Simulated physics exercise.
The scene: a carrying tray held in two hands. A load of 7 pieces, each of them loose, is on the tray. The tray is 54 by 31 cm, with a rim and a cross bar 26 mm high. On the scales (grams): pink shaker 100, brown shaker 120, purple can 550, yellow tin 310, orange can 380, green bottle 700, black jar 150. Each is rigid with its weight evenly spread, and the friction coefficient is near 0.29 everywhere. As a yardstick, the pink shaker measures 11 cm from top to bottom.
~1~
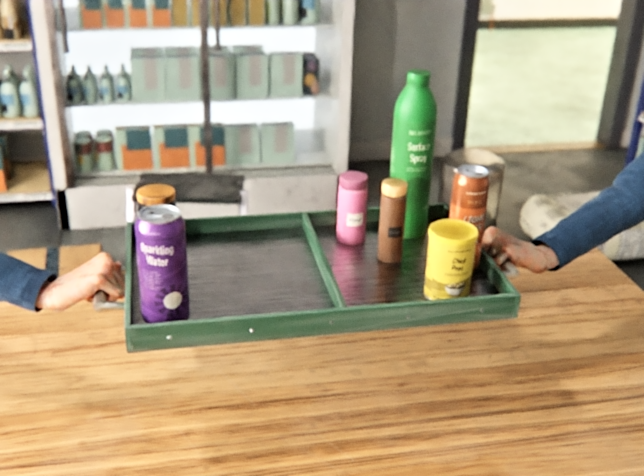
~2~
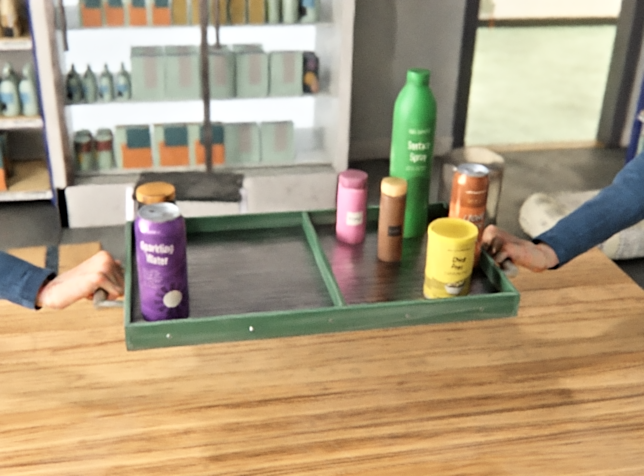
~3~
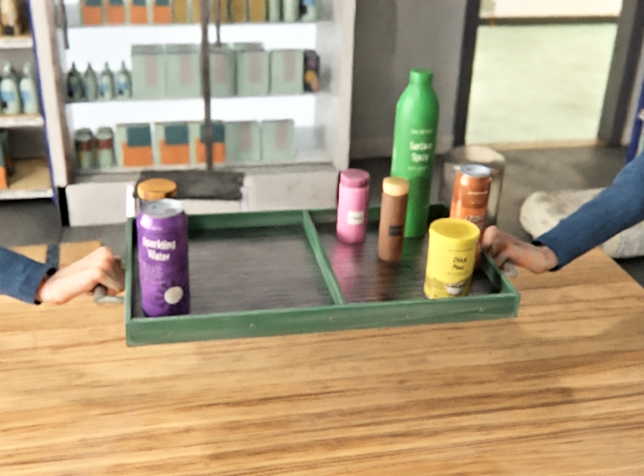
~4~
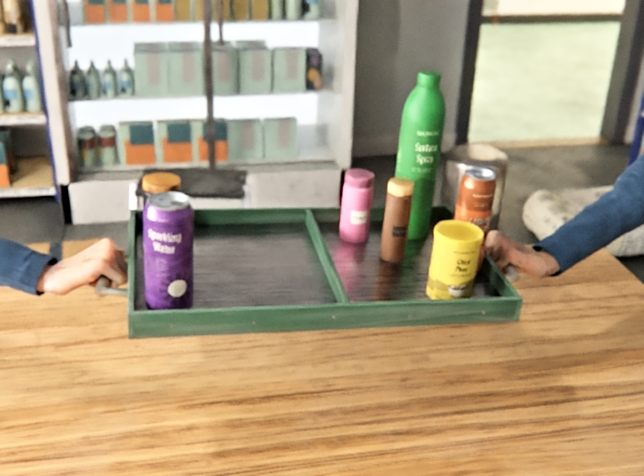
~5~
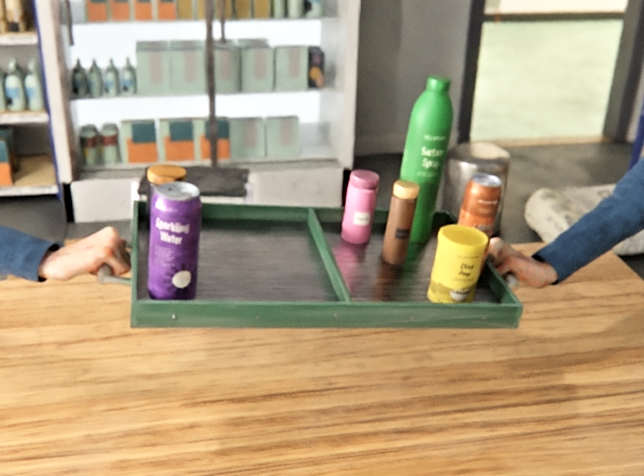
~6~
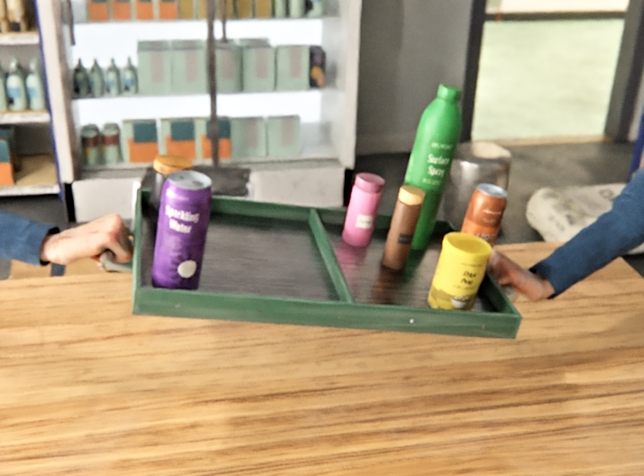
A dark green tray, held at each end by a hand in a blue sleeve, starts level above a wooden table, seen from the front with lit store shelves behind. A purple can stands at left before an orange-lidded jar, with pink and brown shakers, a green bottle, a yellow tin and an orange can at right. The tray tilts gradually, right edge down, its items leaning with it, while the view stays nearly still.
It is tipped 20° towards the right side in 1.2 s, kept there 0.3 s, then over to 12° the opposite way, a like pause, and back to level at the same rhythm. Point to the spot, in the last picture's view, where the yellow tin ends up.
Look near (487, 254).
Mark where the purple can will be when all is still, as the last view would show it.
Around (408, 276).
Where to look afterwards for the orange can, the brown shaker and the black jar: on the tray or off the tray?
The orange can ends on the tray; the brown shaker is still on the tray; the black jar ends on the tray.
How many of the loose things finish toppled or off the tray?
That comes to 3.
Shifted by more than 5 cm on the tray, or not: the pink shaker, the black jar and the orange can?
The pink shaker leaves its spot; the black jar leaves its spot; the orange can holds its spot.
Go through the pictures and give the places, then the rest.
The first picture shows tray level; yellow tin (450, 263); pink shaker (352, 208).
The second picture shows tray level; purple can (163, 268); orange can (466, 221).
The third picture shows tray at 1°, right edge down; green bottle (414, 154).
The fourth picture shows tray at 3°, right edge down; pink shaker (357, 206); brown shaker (397, 220).
The fifth picture shows tray at 6°, right edge down; purple can (175, 248).
The sixth picture shows tray at 10°, right edge down; yellow tin (458, 276); green bottle (430, 167).
Then, 0.80 s later than the last frame, tray at 20°, right edge down; green bottle now off the tray; yellow tin 5 cm from its spot near (483, 302); brown shaker rocked 71° off its seat.
Then, 1.40 s later than the last frame, tray at 9°, right edge down; yellow tin 5 cm from its spot near (487, 276); purple can on its side; brown shaker rocked 70° off its seat.
When it is over, off the tray, green bottle; lying over on the tray, brown shaker and purple can; not toppled but over 5 cm from the start, pink shaker and black jar; the other 2 within 5 cm of the start. In the last view, yellow tin near (487, 254).
